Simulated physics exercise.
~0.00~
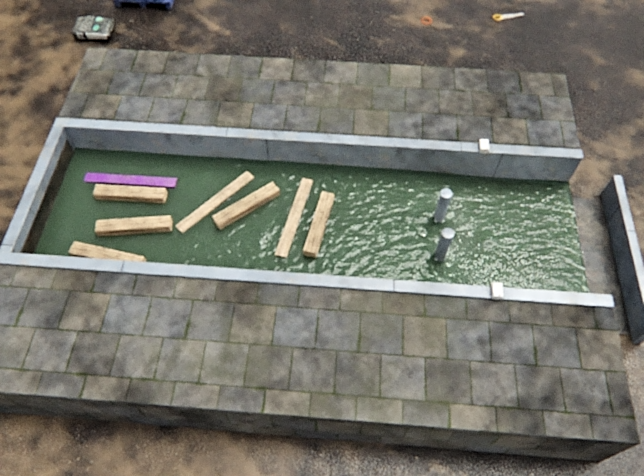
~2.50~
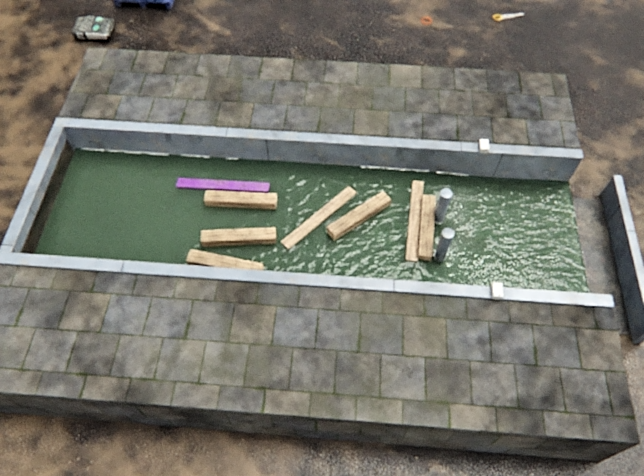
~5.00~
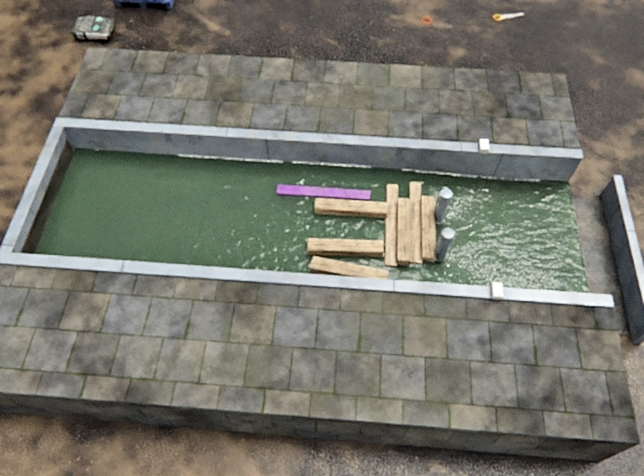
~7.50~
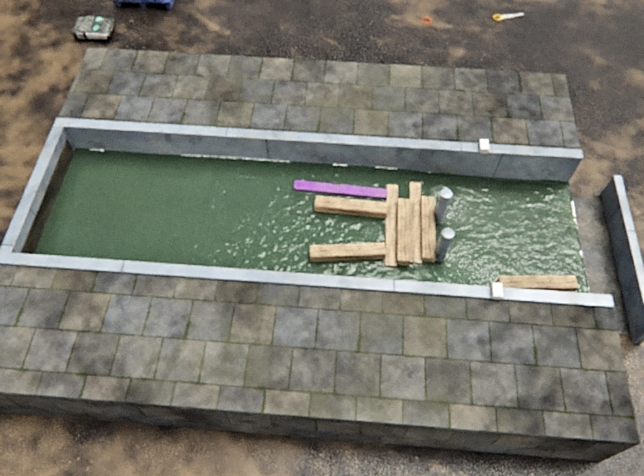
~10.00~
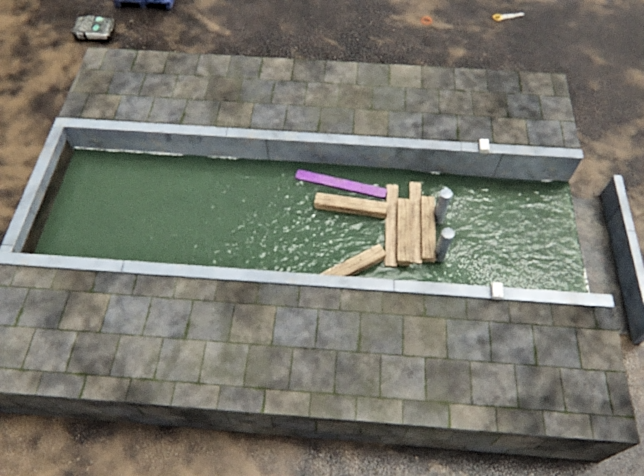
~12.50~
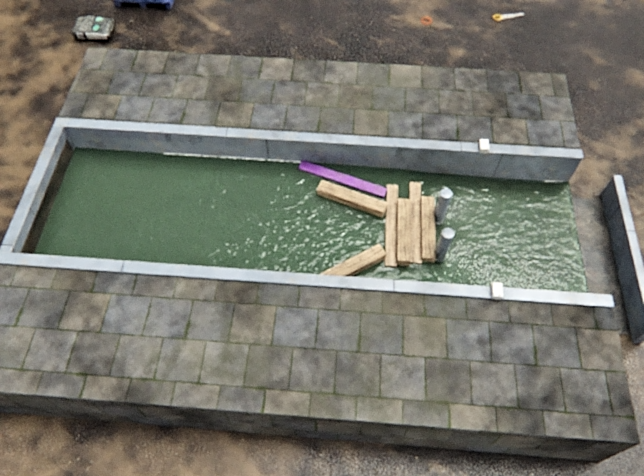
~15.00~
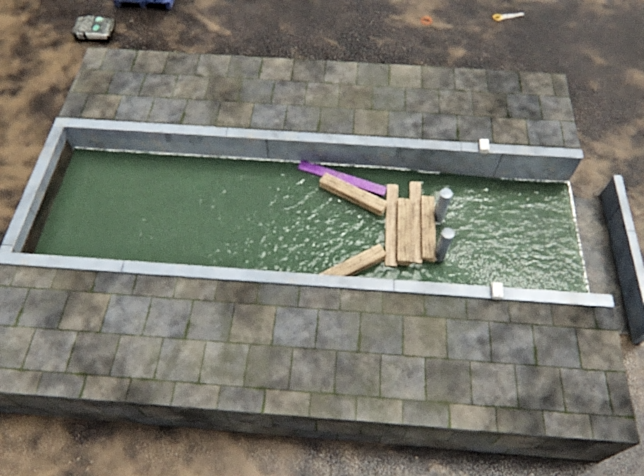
A walled channel of green water, set between stone-paved banks, is seen from high above, with two grey posts standing toward the right and white marks on both banks. Seven tan wooden pieces and a purple plank float near the left and middle. They drift right together, and the leading pieces stop upright against the posts, with others packing in behind. One tan piece slips past along the near wall and leaves at the right. Behind the jam, one piece swings toward the near wall while the purple plank tilts against the far wall, still afloat short of the marks.
